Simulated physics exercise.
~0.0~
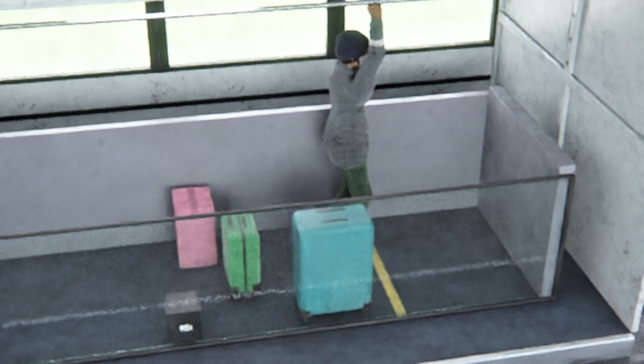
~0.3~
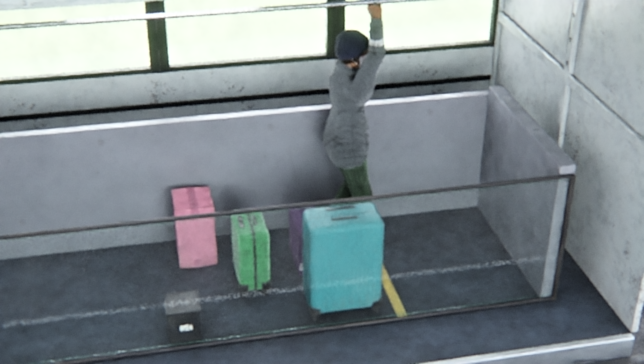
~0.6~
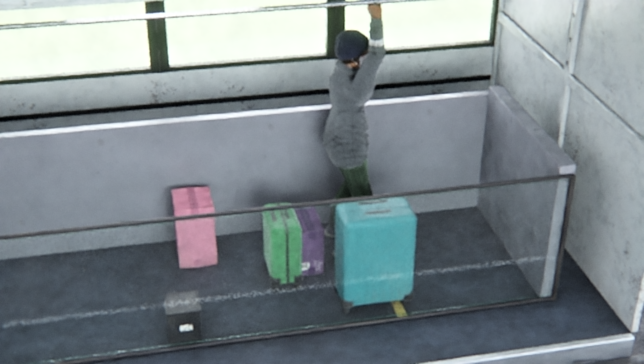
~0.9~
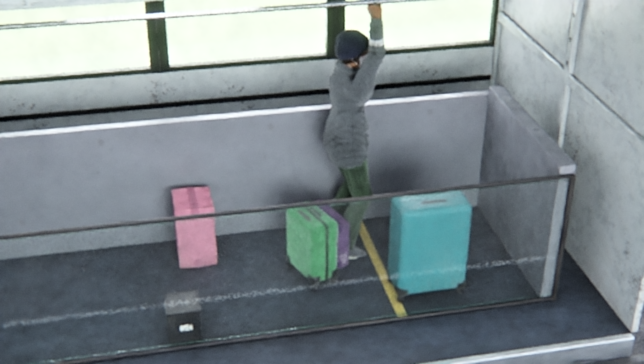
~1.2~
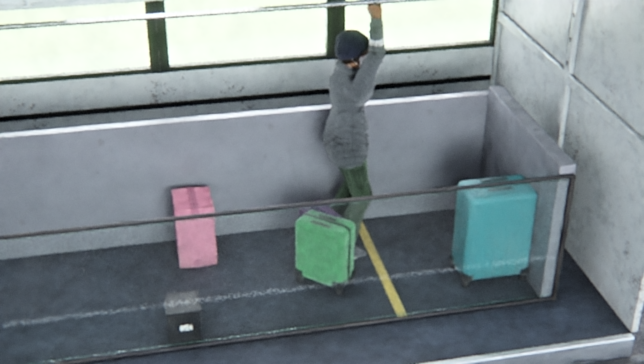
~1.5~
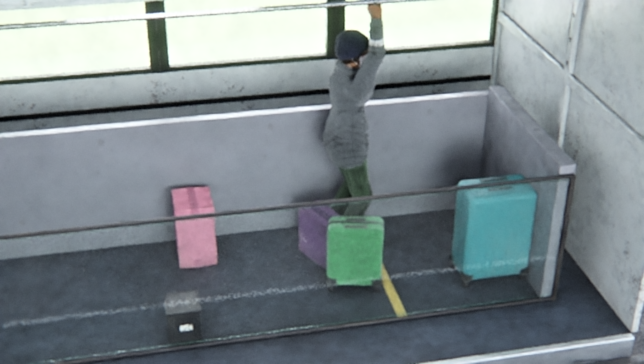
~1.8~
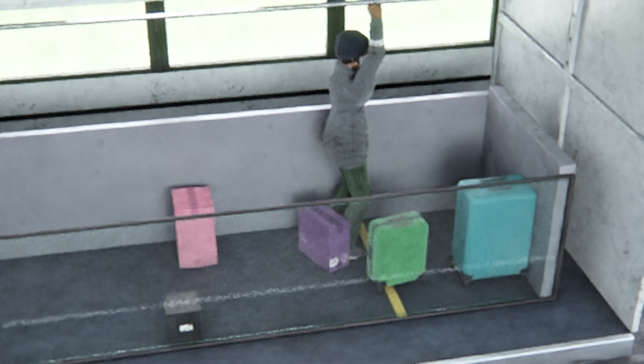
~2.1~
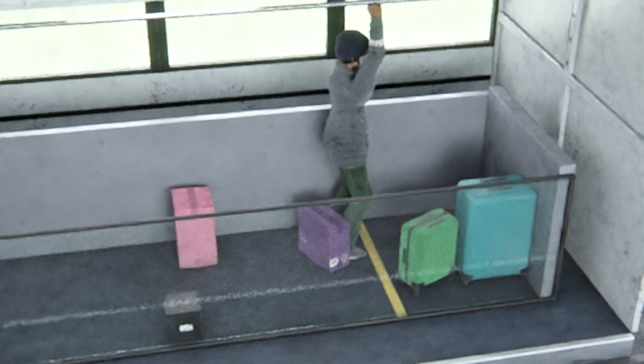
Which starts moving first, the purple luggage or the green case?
The green case starts first, rolling right while the purple luggage behind is still in place. The purple luggage shifts only later.
Traveller holding an overhead bar while teal and green cases roll right past a yellow line, purple luggage stopping short of it.
